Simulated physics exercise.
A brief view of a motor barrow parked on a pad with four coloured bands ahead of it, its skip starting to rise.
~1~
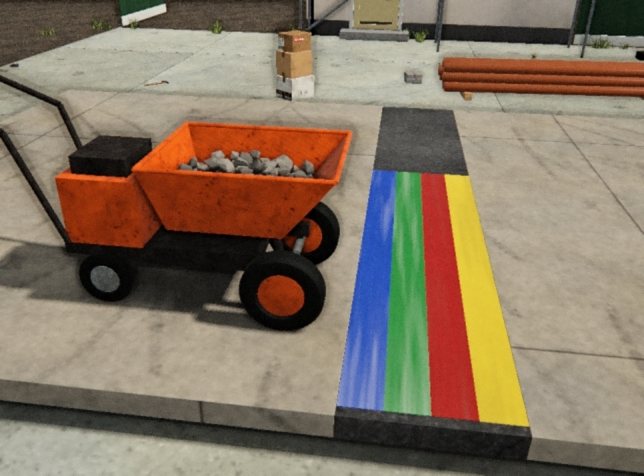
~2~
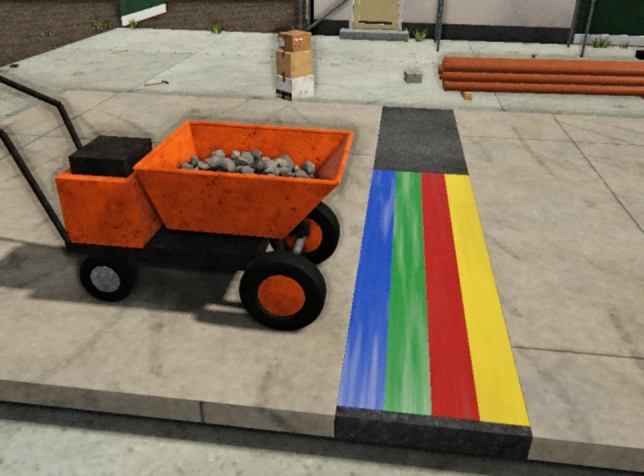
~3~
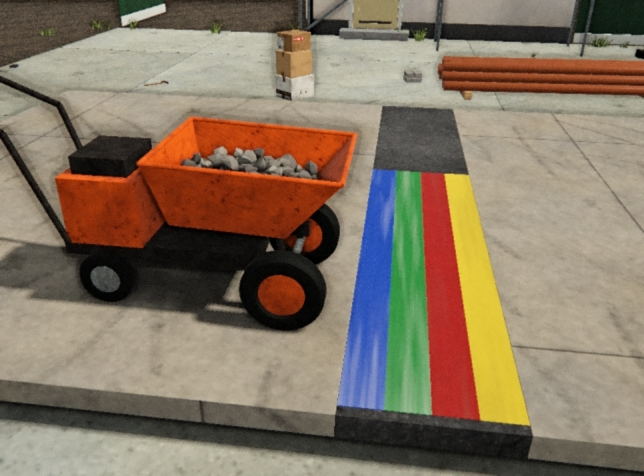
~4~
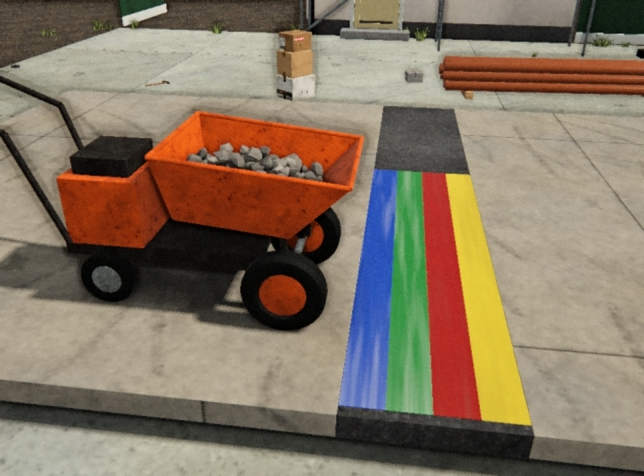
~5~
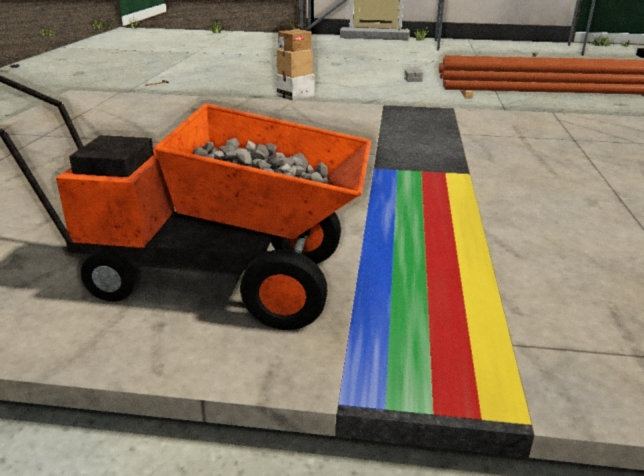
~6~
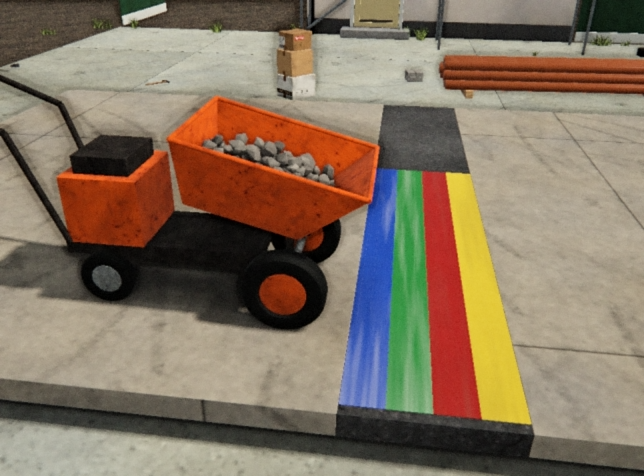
The orange skip of a parked motor barrow, loaded with grey broken stones, starts level, then tilts gradually forward to the right, its rear rising, while the wheels and the blue, green, red and yellow bands stay still.
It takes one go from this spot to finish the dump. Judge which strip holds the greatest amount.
Greatest amount: The red strip.
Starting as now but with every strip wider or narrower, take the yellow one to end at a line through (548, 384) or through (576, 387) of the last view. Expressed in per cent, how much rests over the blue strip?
I'd say about 0 % for the first and about 0 % for the second.
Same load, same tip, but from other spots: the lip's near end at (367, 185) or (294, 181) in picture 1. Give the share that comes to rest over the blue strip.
In order, 0 % followed by 10 %.
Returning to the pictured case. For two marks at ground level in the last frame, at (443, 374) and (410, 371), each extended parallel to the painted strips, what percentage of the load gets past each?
In turn 50 and 80 in a hundred.
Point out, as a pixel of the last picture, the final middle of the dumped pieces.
Resting centre, last frame: Roughly (454, 297).
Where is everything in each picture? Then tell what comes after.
The first picture shows lip of the skip at (335, 183), level; top of the load at (242, 174), broken stones; blue strip at (364, 364); green strip at (407, 368); red strip at (451, 372); yellow strip at (495, 377).
The second picture shows lip of the skip at (337, 184), level; top of the load at (243, 173).
The third picture shows lip of the skip at (341, 186), tipped barely; top of the load at (245, 172).
The fourth picture shows lip of the skip at (350, 190), tipped a little; top of the load at (232, 170).
The fifth picture shows lip of the skip at (359, 194), tipped a little; top of the load at (238, 166).
The sixth picture shows lip of the skip at (369, 201), tipped clearly; top of the load at (235, 162); blue strip at (366, 362); green strip at (409, 366); red strip at (453, 370); yellow strip at (497, 375).
Soon, skip tipped well over; all in the skip.
A while on, skip tipped steeply; most in the skip; a stray few over the green strip; a small part over the red strip; a stray few over the yellow strip.
Towards the end, skip tipped right over; about a quarter in the skip; a small part over the green strip; about a third over the red strip; about a quarter over the yellow strip; a small part off the paint.
Finally, skip tipped right over; about a quarter in the skip; none over the blue strip; a small part over the green strip; about a third over the red strip; about a quarter over the yellow strip; a small part off the paint.
